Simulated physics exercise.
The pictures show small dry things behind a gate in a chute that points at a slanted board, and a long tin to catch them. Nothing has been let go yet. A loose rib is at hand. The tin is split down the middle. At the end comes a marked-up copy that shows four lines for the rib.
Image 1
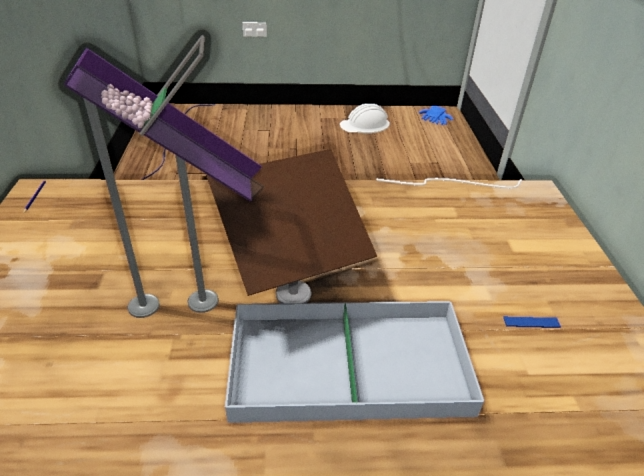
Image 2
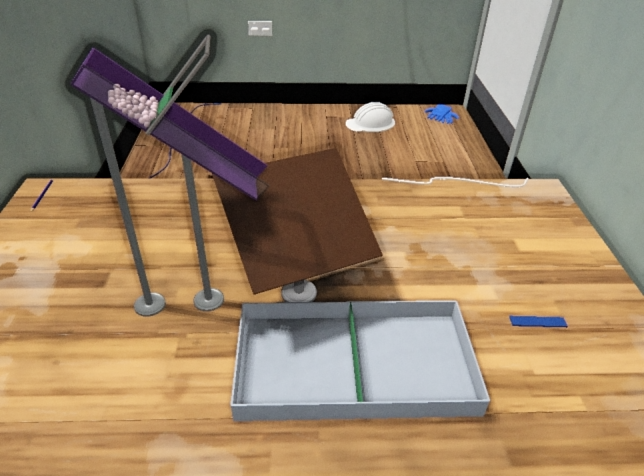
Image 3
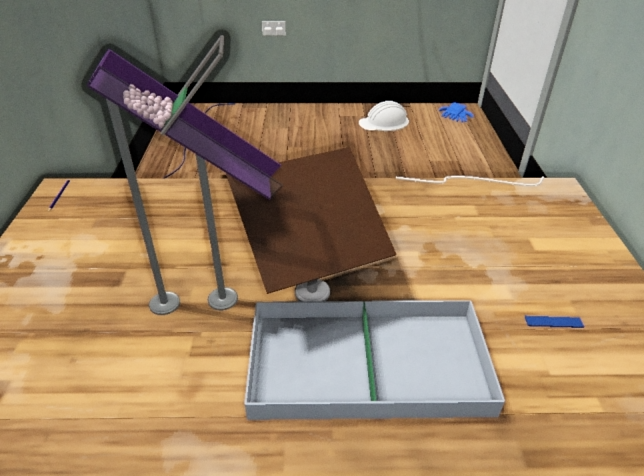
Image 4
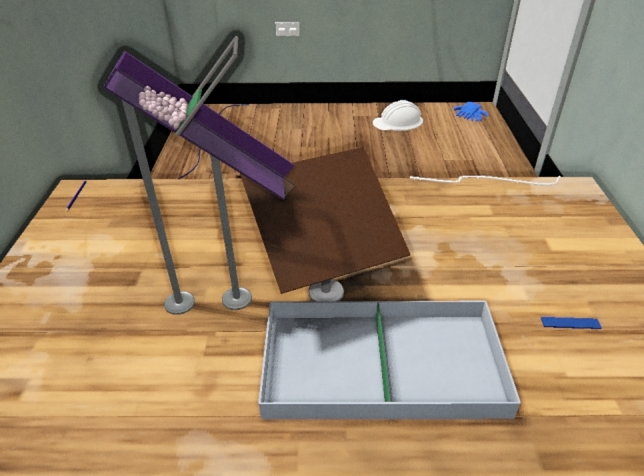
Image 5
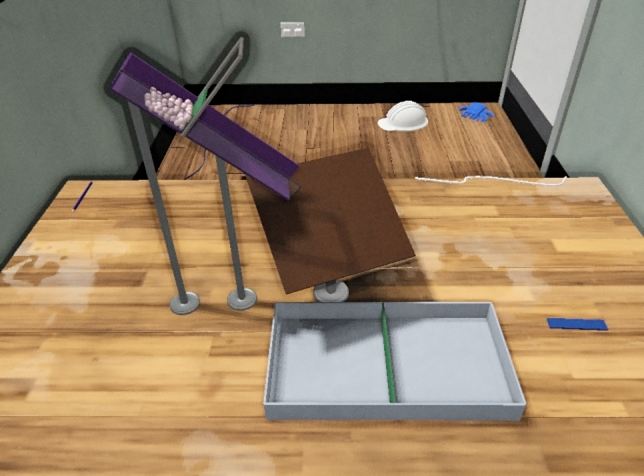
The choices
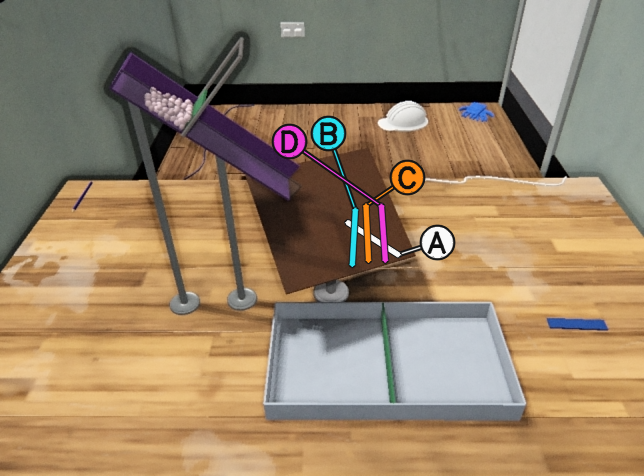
A purple chute of pale beads stays still above a brown board as the view shifts.
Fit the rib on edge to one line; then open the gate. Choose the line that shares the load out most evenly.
The answer is line D.
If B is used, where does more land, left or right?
More lands on the left.
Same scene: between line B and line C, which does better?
C.
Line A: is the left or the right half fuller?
Right.
On the marked copy, line A from (347, 222) to (398, 254); line B from (355, 210) to (352, 264); line C from (366, 205) to (368, 260); line D from (381, 206) to (385, 260).
With A, of what is caught, roughly a quarter in the left half, the larger part in the right.
With B, of what is caught, almost all in the left half, about a tenth in the right.
With C, of what is caught, the larger part in the left half, roughly a quarter in the right.
With D, of what is caught, roughly half in the left half, roughly half in the right.
